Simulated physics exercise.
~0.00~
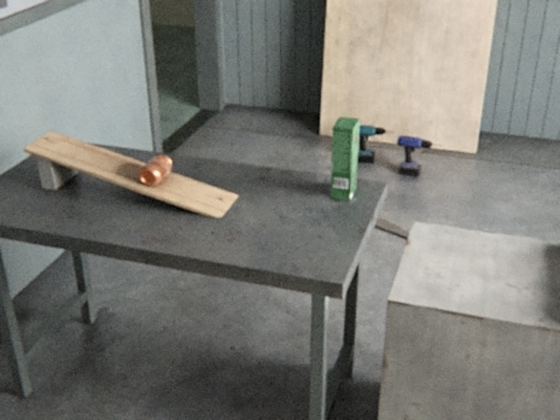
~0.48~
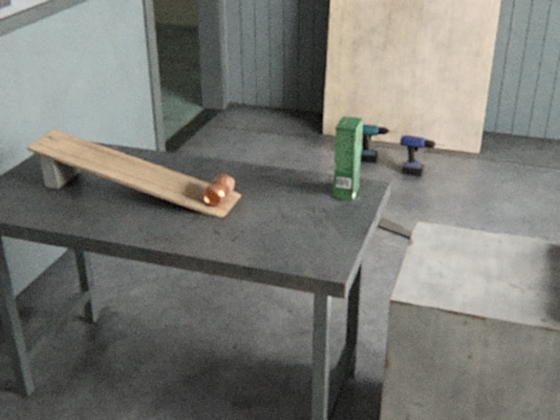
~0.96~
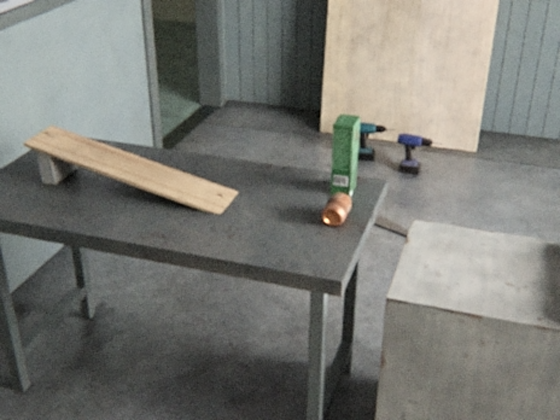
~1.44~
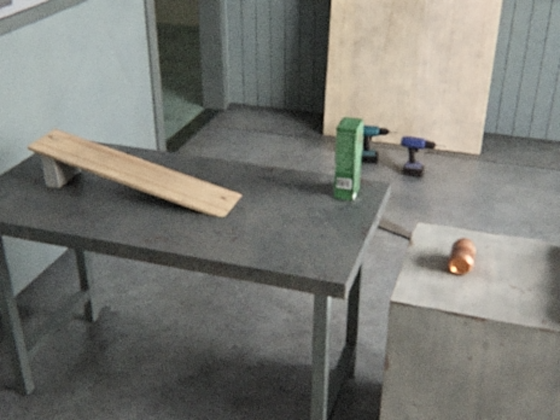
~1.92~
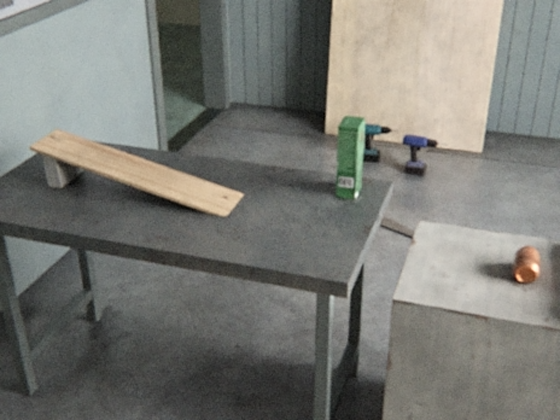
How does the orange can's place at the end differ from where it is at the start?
At the start the orange can is on the wooden ramp on the table. At the end it is on the lower top to the right, across the gap.
